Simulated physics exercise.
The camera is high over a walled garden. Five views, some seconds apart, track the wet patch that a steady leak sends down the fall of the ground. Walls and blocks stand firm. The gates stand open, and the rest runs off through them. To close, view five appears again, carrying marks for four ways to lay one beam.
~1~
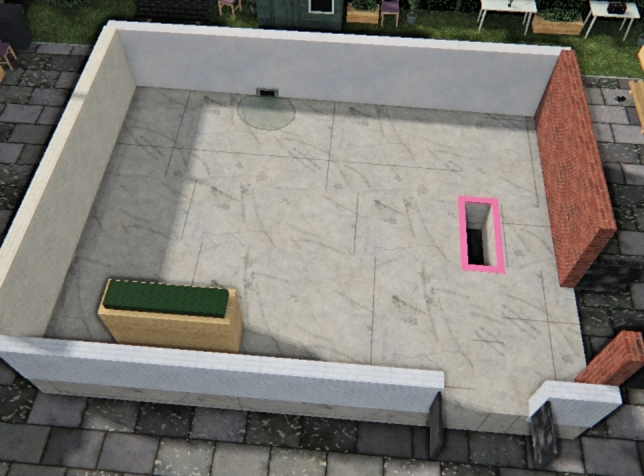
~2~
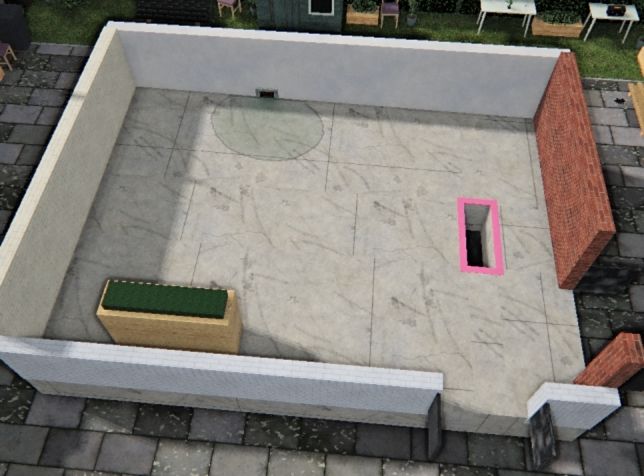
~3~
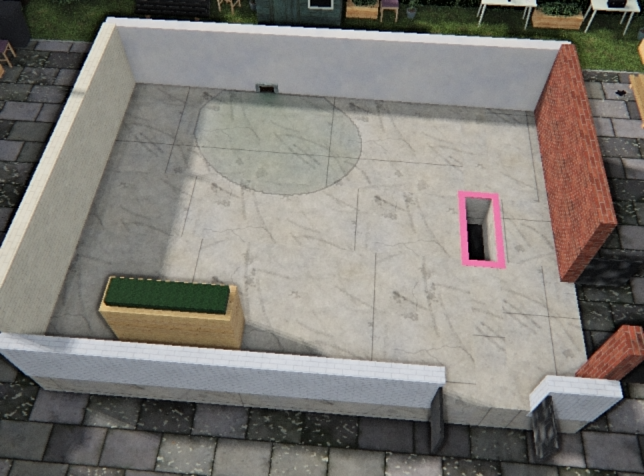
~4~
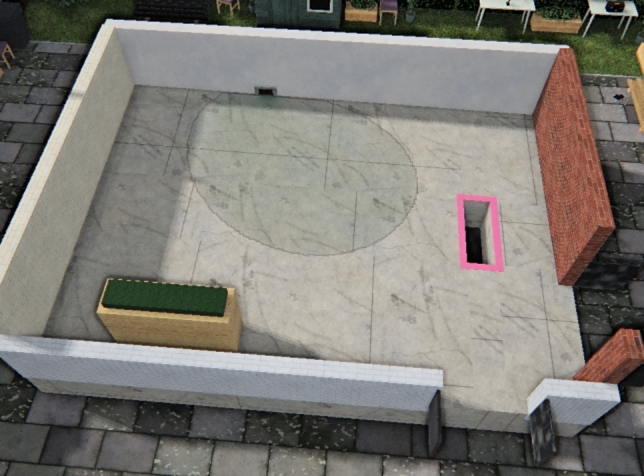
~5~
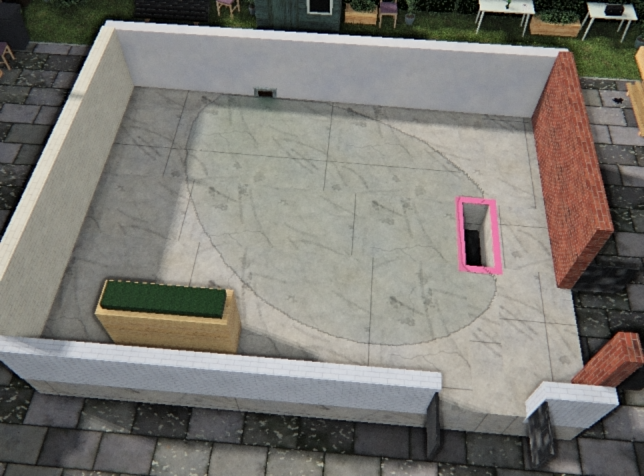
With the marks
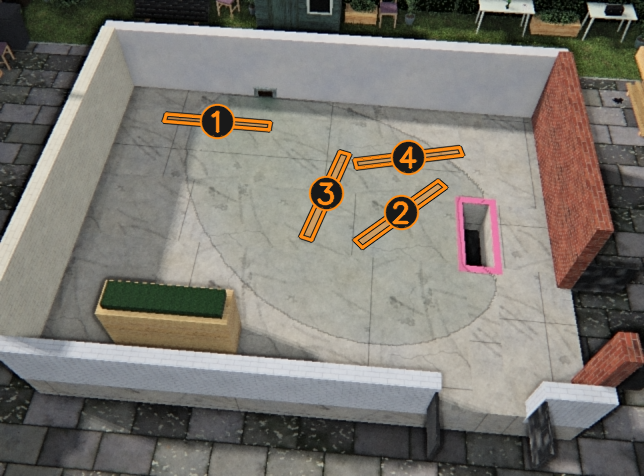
The footage shows a walled yard from above as a faint patch of water appears near a small opening at the back wall and spreads across the paved floor, widening toward the lower right until it reaches the pink-edged drain.
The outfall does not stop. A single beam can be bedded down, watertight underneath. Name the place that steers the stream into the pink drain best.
1.
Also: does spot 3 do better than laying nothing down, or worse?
Worse.
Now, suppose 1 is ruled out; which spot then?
4.
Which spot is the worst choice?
Here it is spot 2.
On the marked copy, 1 from (165, 117) to (269, 126); 2 from (358, 243) to (441, 184); 3 from (306, 238) to (344, 153); 4 from (355, 163) to (461, 151).
For spot 1, about 41 % of the stream goes into the pink drain, about 55 % out by the gates.
For spot 2, about 4 % of the stream goes into the pink drain, about 96 % out by the gates.
For spot 3, about 13 % of the stream goes into the pink drain, about 86 % out by the gates.
For spot 4, about 18 % of the stream goes into the pink drain, about 82 % out by the gates.
